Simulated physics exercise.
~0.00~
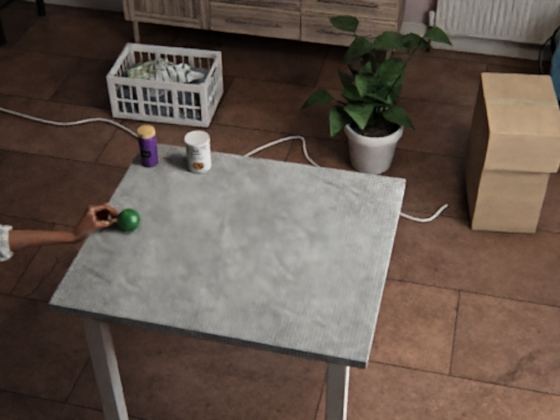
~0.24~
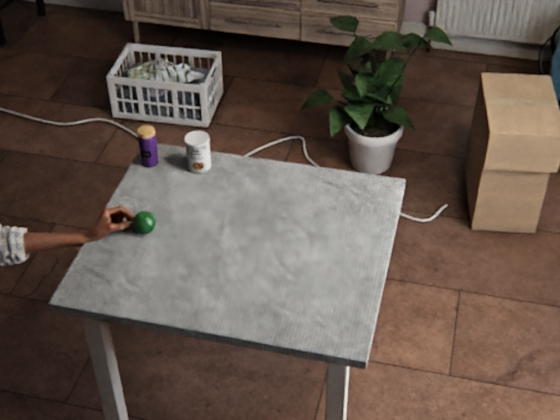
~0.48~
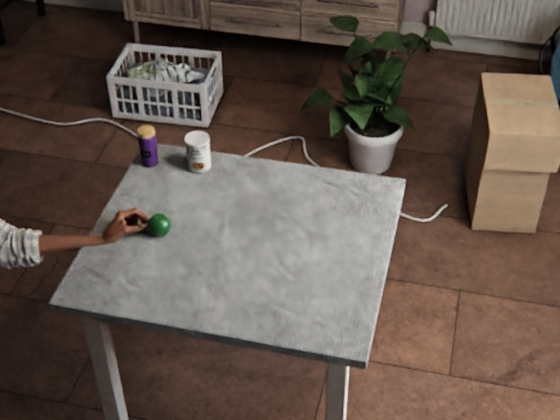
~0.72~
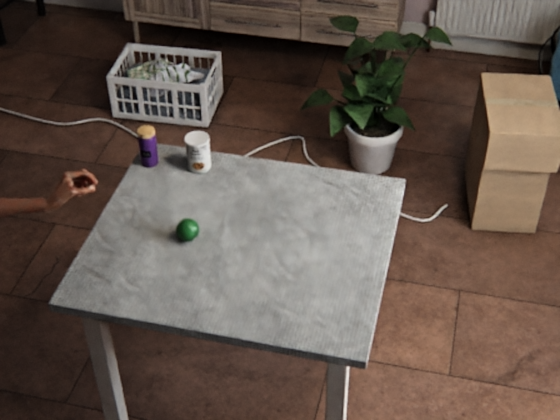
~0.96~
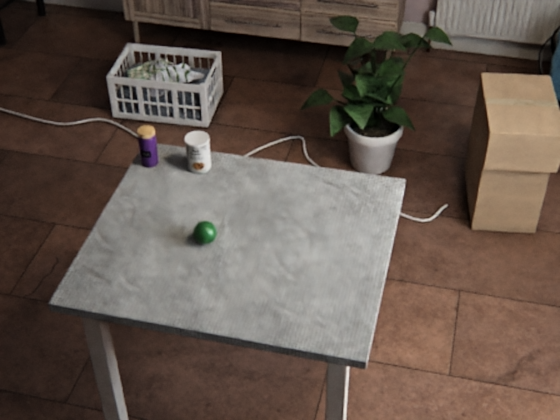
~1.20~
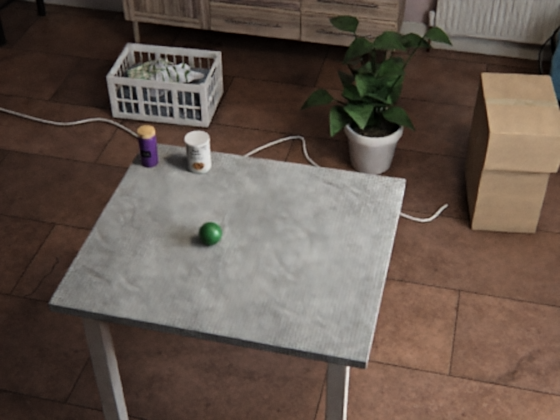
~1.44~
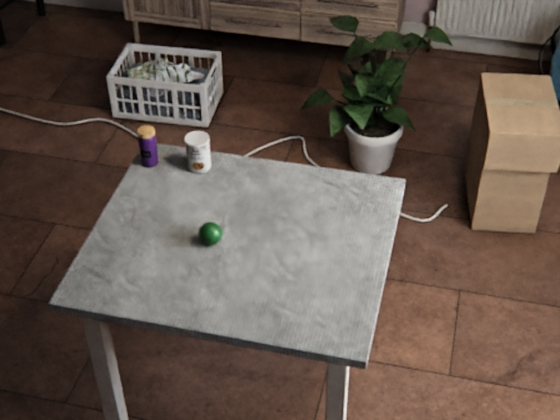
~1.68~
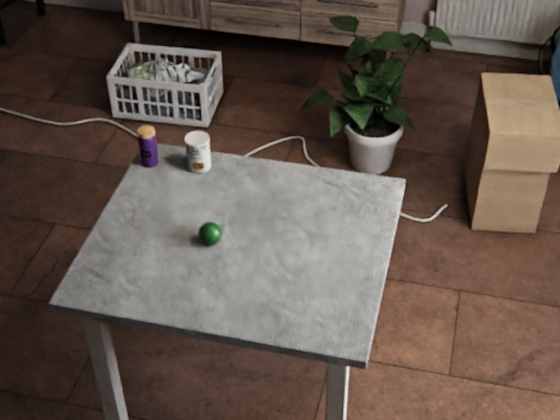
A green apple, pushed right by a hand, rolls on alone and stops on the table.
